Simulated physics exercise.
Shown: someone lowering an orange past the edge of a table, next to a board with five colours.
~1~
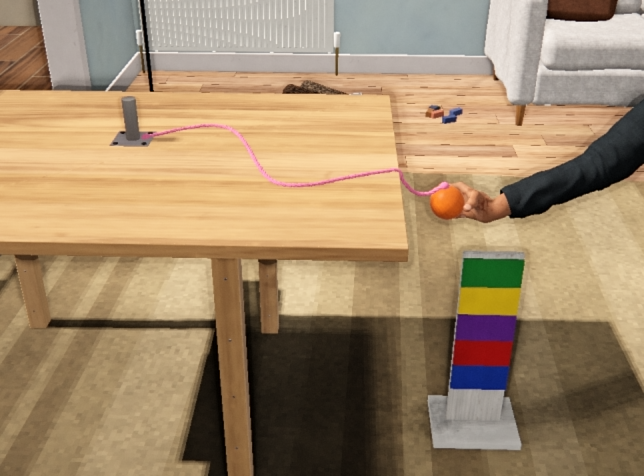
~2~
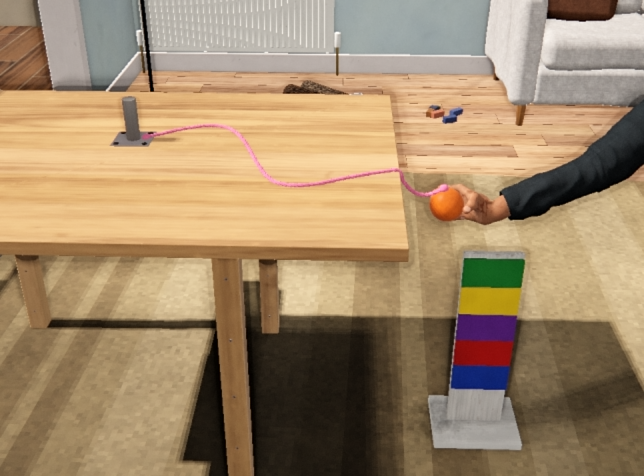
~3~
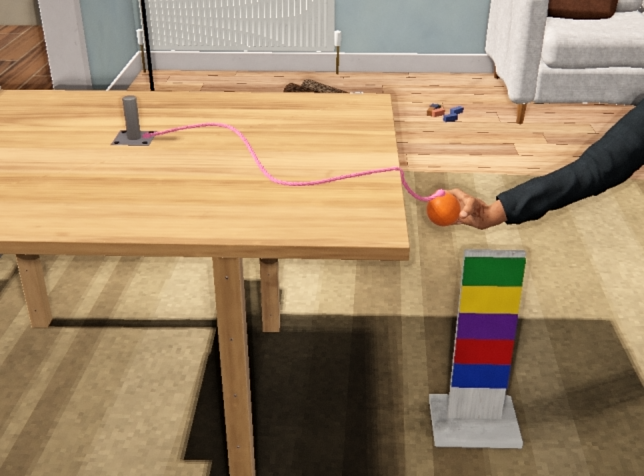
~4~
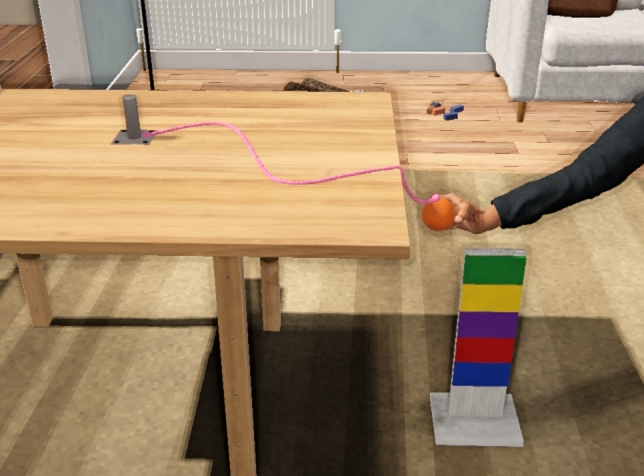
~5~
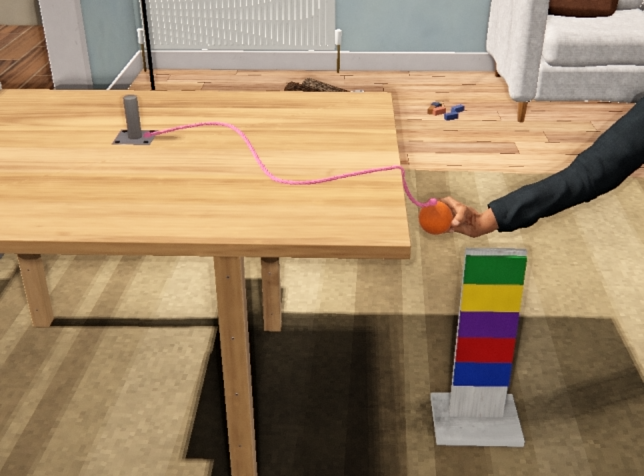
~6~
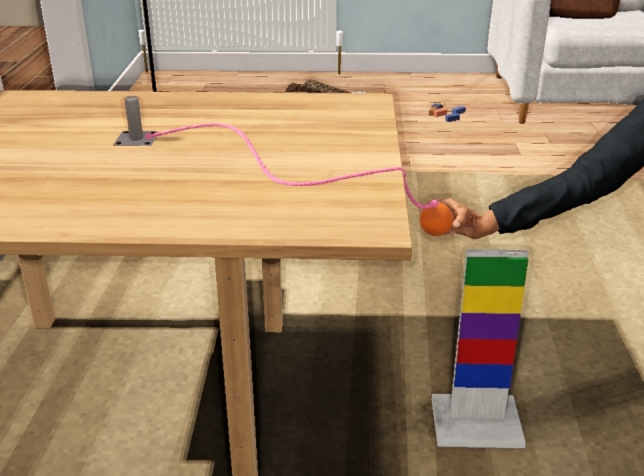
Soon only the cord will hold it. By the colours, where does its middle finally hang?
At the purple band.
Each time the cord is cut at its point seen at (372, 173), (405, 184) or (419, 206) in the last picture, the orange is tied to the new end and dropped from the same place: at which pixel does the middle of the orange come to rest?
In that order: (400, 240), (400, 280) and (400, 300).
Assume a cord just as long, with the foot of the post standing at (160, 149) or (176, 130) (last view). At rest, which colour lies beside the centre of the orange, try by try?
One after the other, red; red.
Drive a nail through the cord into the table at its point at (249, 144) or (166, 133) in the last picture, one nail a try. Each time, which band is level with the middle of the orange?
Results, in sequence: Yellow / purple.
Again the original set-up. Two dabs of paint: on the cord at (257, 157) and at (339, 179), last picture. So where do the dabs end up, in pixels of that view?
First one close to (318, 152), second close to (400, 196).
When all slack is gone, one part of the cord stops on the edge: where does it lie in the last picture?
Roughly (299, 185).
Early on, orange near (425, 321); level with purple.
Midway, orange near (374, 302); level with purple.
Near the end, orange near (402, 316); level with purple.
Finally, orange near (394, 315); level with purple. Its middle rests at the purple band.
